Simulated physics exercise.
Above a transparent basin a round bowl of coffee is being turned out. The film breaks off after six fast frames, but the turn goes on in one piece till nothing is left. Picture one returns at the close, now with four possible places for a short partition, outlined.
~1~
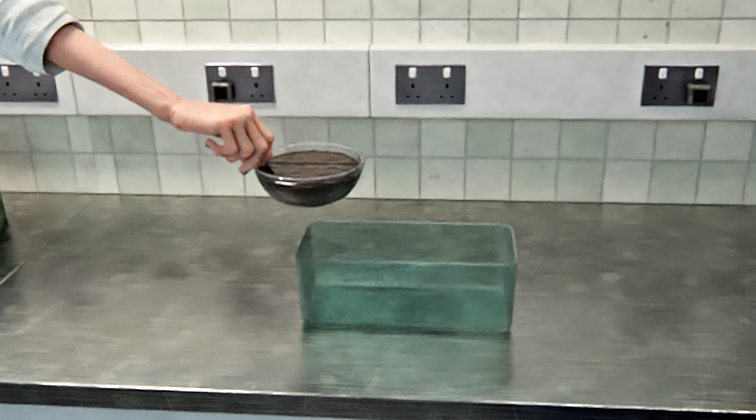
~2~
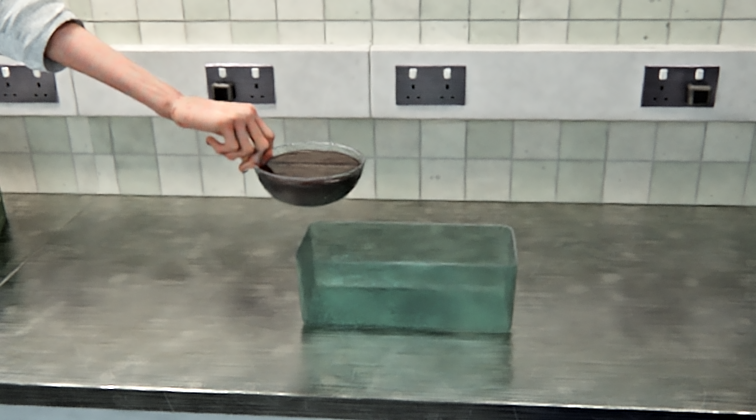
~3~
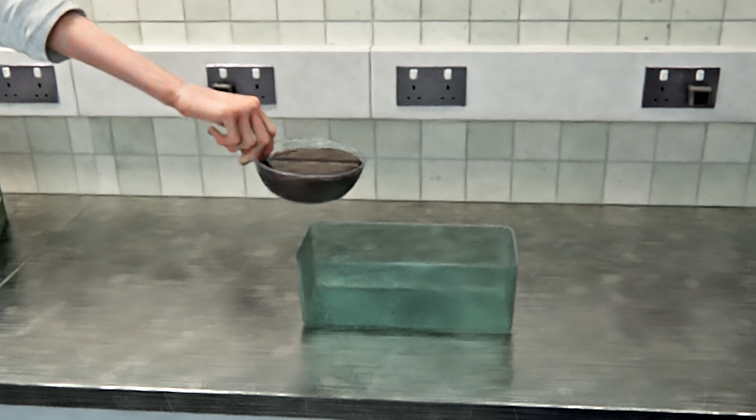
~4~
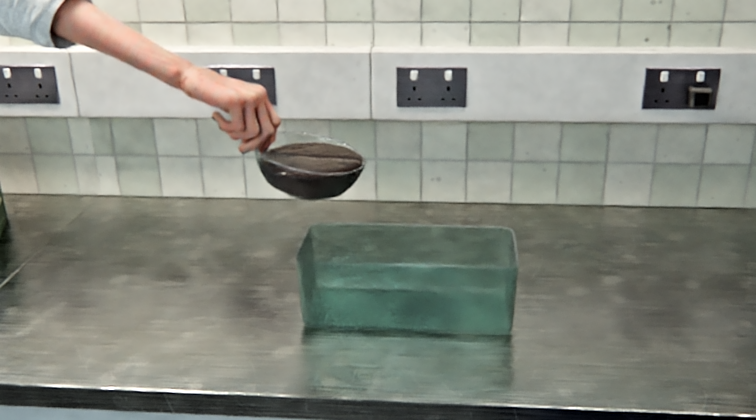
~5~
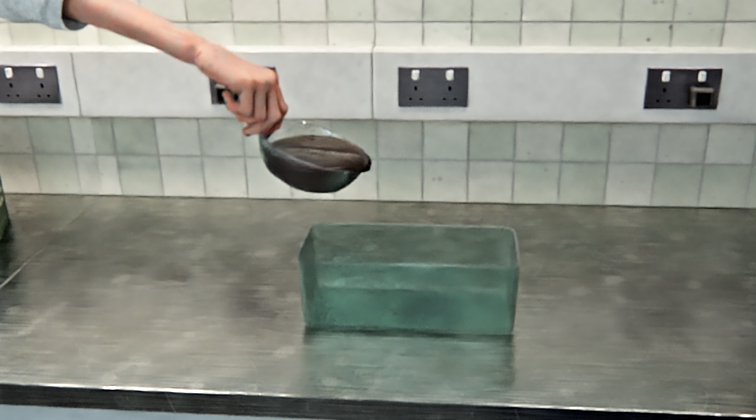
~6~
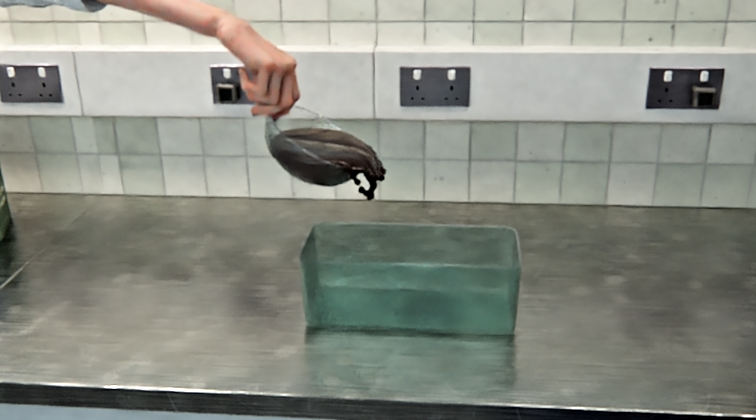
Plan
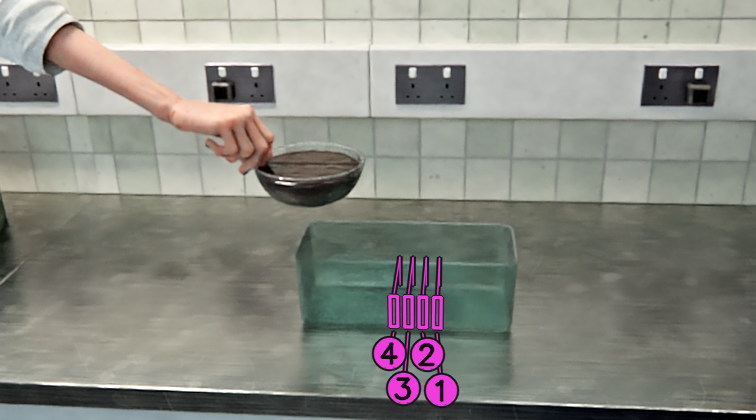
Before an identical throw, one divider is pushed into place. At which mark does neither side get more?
1 is best.
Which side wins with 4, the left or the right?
The right side.
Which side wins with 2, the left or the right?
The right side.
On the marked copy, 1 at (436, 333); 2 at (422, 333); 3 at (408, 332); 4 at (393, 332).
With 1, about 45 % ends left of the wall and 53 % right of it.
With 2, about 21 % ends left of the wall and 78 % right of it.
With 3, about 11 % ends left of the wall and 88 % right of it.
With 4, about 6 % ends left of the wall and 93 % right of it.
